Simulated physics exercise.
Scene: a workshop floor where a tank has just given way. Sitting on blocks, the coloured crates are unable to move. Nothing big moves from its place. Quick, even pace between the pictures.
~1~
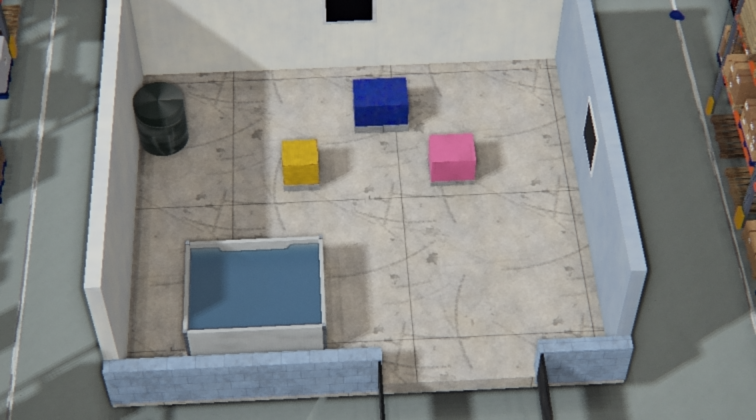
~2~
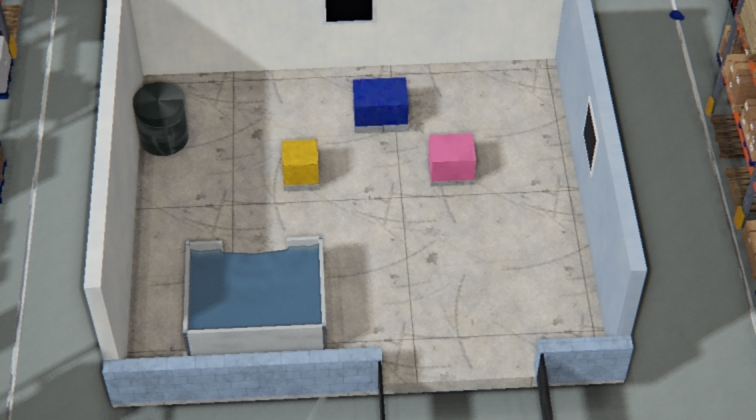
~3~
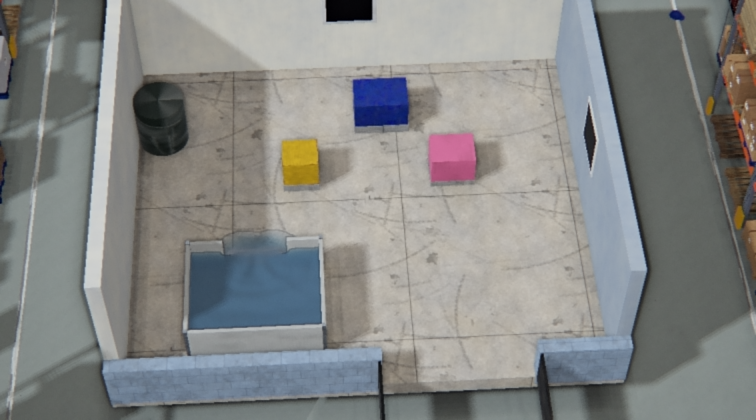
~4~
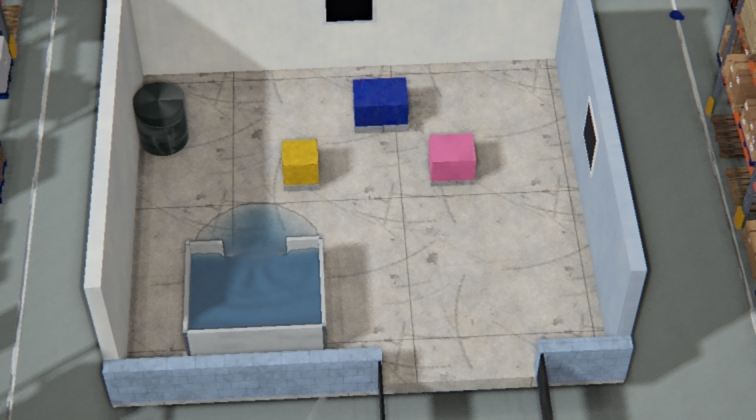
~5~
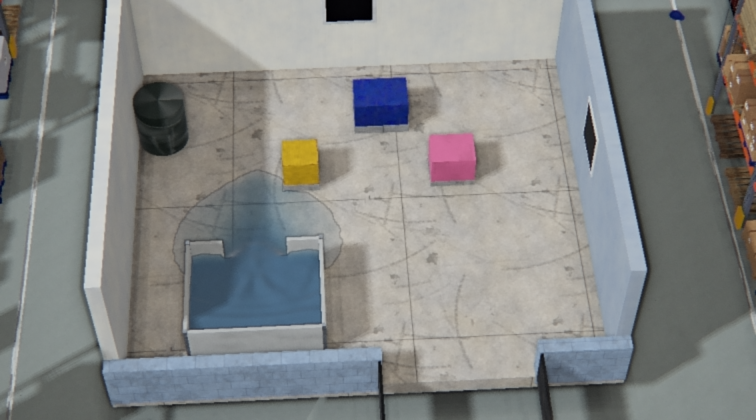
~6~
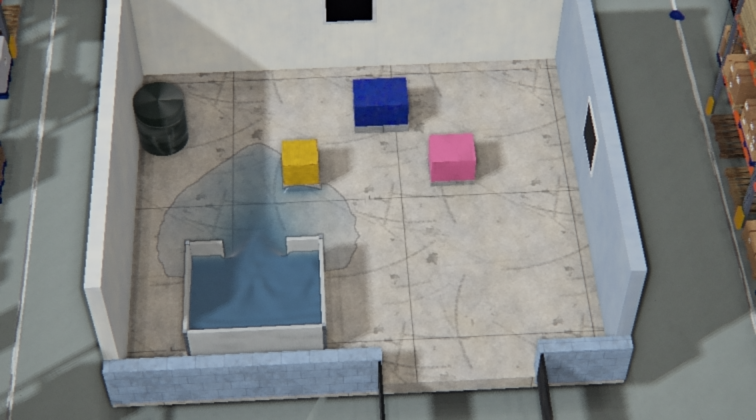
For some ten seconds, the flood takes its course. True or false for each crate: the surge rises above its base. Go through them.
Blue crate: False; yellow crate: True; pink crate: True.
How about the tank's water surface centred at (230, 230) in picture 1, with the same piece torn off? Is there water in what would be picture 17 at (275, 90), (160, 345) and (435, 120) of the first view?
As listed: Flooded, clear, not flooded.
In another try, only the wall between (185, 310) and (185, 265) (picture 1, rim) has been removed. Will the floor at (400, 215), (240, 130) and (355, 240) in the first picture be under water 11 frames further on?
Spared, then sodden, then spared.
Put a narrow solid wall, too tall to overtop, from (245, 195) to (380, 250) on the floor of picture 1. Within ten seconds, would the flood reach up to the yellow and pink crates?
Yellow: Untouched; pink: Untouched.
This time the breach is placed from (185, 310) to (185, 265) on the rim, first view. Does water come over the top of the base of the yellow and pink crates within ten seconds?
One by one: Yellow keeps dry, pink is spared.
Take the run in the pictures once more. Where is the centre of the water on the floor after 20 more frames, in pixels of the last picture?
Somewhere near (267, 203).
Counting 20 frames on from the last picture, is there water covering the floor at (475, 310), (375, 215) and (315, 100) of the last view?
Going through them in order, I'd say clear, drenched and drenched.
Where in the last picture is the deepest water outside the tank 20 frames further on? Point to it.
At about (141, 132).
A moment on, water covers 30 % of the floor; the blue crate not reached, the yellow crate water round its plinth, the pink crate not reached.
Next, water covers 40 % of the floor; the blue crate water round its plinth, the yellow crate water round its plinth, the pink crate water round its plinth.
Then, water covers 60 % of the floor; the blue crate water round its plinth, the yellow crate water round its plinth, the pink crate water round its plinth.
Later, water covers 75 % of the floor; the blue crate water round its plinth, the yellow crate water round its plinth, the pink crate water round its plinth.
In the end, water covers 95 % of the floor; the blue crate stayed above the water, the yellow crate was topped, the pink crate was topped.
